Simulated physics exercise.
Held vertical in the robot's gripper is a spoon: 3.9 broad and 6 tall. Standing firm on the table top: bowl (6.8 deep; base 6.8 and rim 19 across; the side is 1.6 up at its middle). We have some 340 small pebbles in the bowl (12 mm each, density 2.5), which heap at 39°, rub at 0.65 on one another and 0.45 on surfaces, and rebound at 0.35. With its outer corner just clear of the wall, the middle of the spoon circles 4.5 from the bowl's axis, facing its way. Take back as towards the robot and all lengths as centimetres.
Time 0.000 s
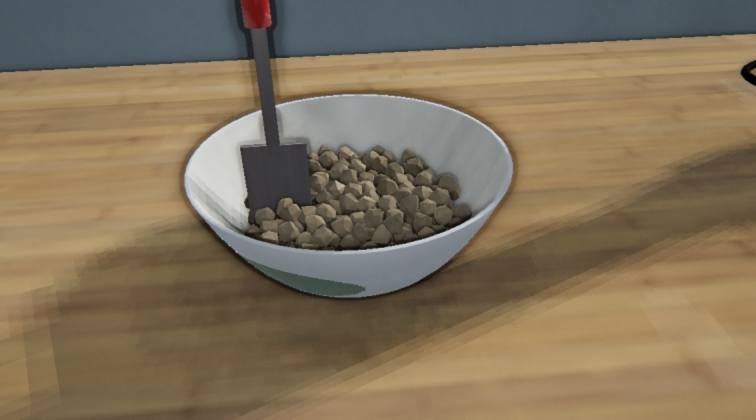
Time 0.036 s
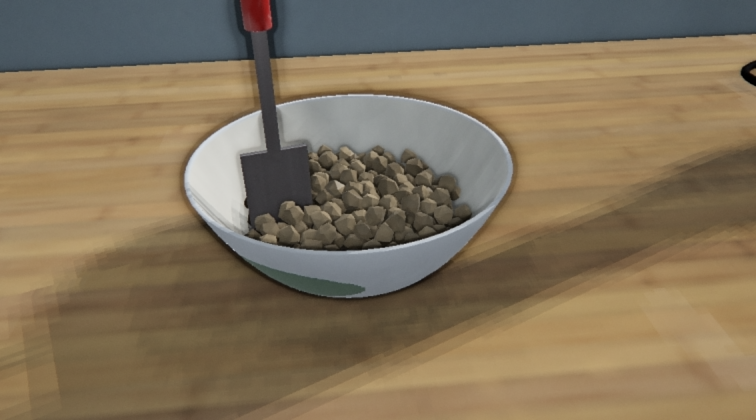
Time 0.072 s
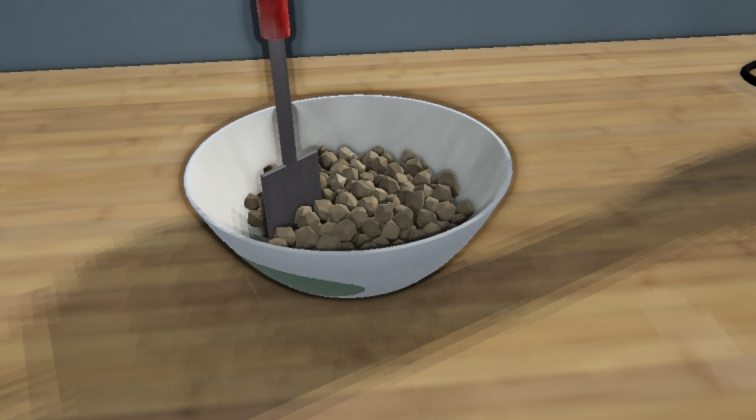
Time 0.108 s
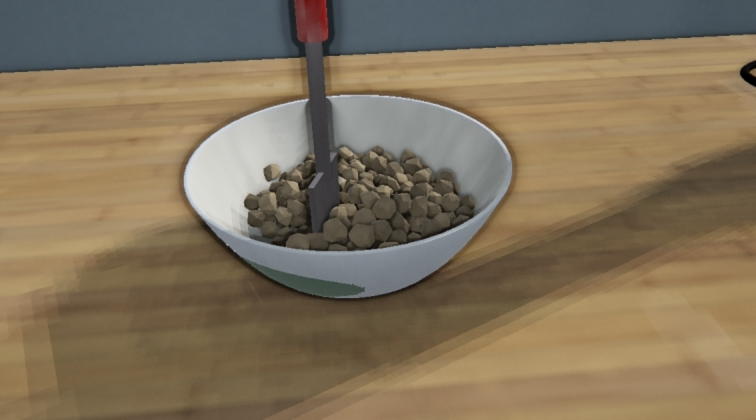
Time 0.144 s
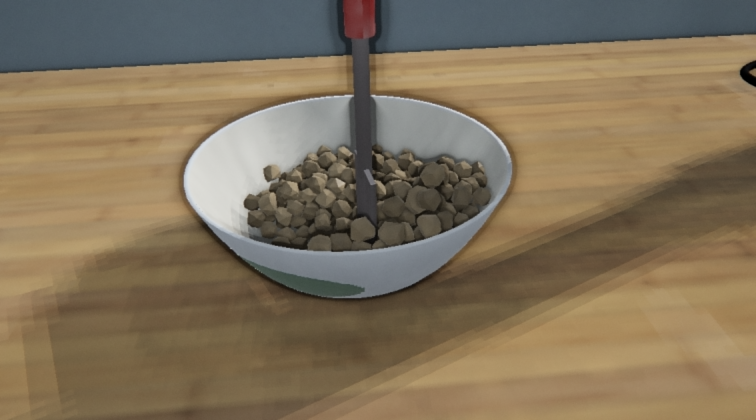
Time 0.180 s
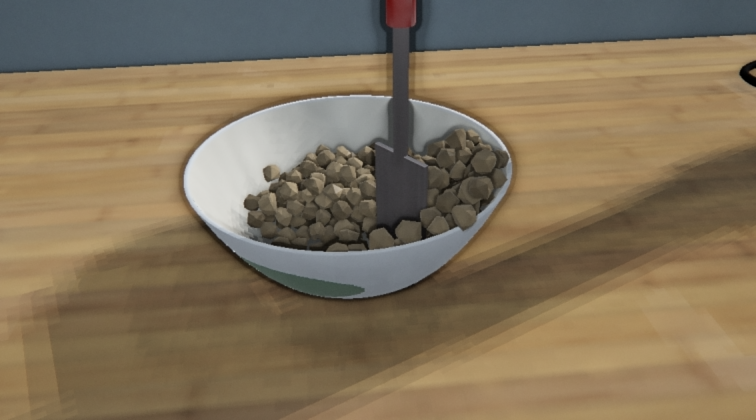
A red-handled spatula-like tool stood upright in a white bowl of small brown pebbles, then swept from the left side across the front to the right, turning and pushing pebbles up against the right wall.
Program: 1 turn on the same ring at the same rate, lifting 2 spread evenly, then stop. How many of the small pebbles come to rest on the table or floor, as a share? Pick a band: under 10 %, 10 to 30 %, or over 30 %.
Band: 10 to 30 %.
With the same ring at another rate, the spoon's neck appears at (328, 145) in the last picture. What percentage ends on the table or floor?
Close to 5 in a hundred.
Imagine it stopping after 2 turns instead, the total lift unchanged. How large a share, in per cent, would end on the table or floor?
About 25 per cent.
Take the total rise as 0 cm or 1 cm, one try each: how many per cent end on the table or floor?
About 20 per cent on the first try and 20 per cent on the second.
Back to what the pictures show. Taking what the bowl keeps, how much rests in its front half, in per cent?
Roughly 50 per cent.
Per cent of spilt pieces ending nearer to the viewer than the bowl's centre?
About 20 per cent.
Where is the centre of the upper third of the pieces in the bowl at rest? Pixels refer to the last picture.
Looks like roughly (298, 205) to me.
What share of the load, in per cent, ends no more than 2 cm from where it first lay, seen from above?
Around 30 in a hundred.
After 0.29 s, 214° round, highest piece 11 above the table; 317 in the bowl, 2 on the table or floor, 21 in flight or on the tool.
After 0.40 s, 301° round, highest piece 10 above the table; 298 in the bowl, 26 on the table or floor, 16 in flight or on the tool.
After 0.65 s, 0° round, highest piece 7 above the table; 282 in the bowl, 58 on the table or floor.
After 1.35 s, 0° round, highest piece 7 above the table; 282 in the bowl, 58 on the table or floor.
At rest, 282 in the bowl, 58 on the table or floor. That is 17 % on the table or floor.
